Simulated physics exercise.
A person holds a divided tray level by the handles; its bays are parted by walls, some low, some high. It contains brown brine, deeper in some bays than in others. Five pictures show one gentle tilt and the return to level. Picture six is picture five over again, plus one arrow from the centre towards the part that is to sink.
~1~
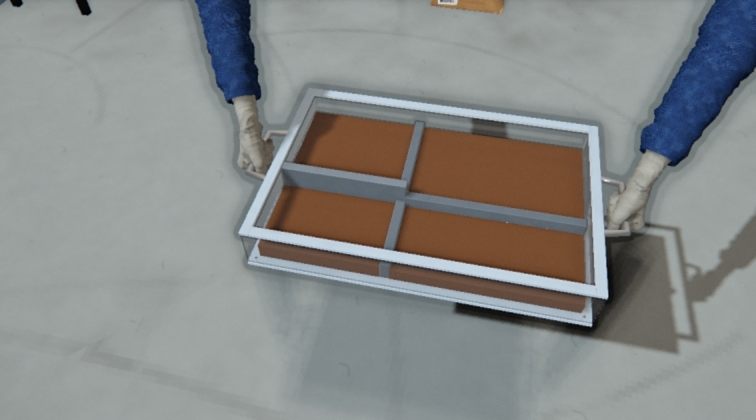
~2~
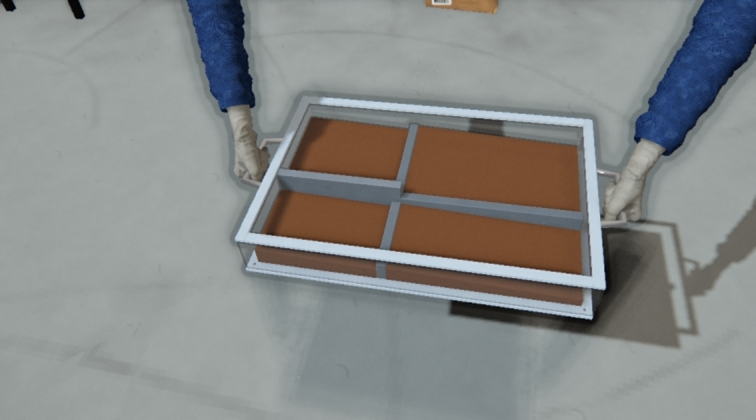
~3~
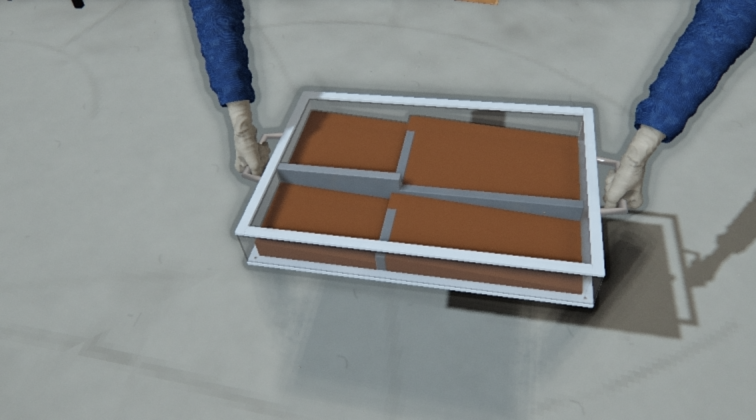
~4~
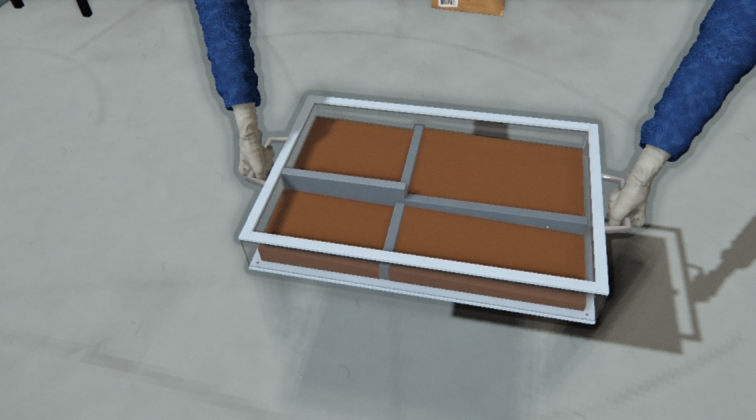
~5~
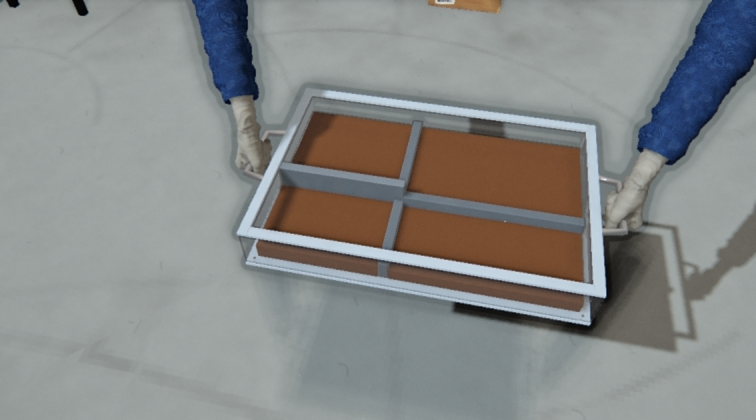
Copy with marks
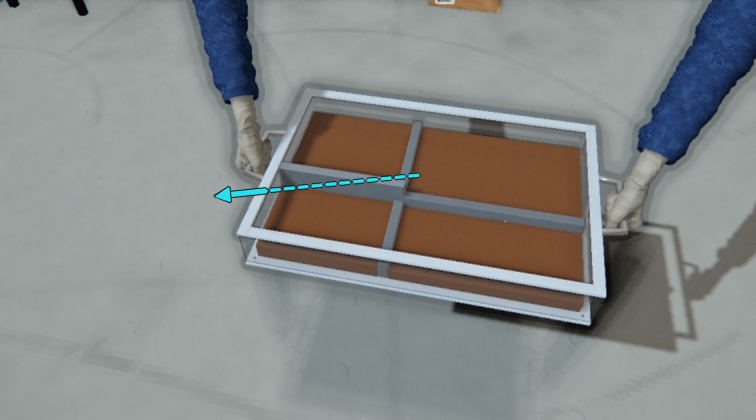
Divided tray of brown liquid held by two gloved hands, tilting slightly as liquid runs over inner walls, then returning level.
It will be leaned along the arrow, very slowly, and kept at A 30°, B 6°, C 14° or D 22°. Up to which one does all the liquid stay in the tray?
Choose B.
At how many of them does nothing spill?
One.
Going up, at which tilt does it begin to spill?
It is C.
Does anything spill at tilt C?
Yes, that goes wrong.
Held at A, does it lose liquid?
Yes, it does.
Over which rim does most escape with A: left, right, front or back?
The left rim.
The arrow ends at (220, 195).
For tilt A, about 69 % goes over the rim.
For tilt B, nothing spills; the back right bay holds the most.
For tilt C, about 12 % goes over the rim.
For tilt D, about 47 % goes over the rim.
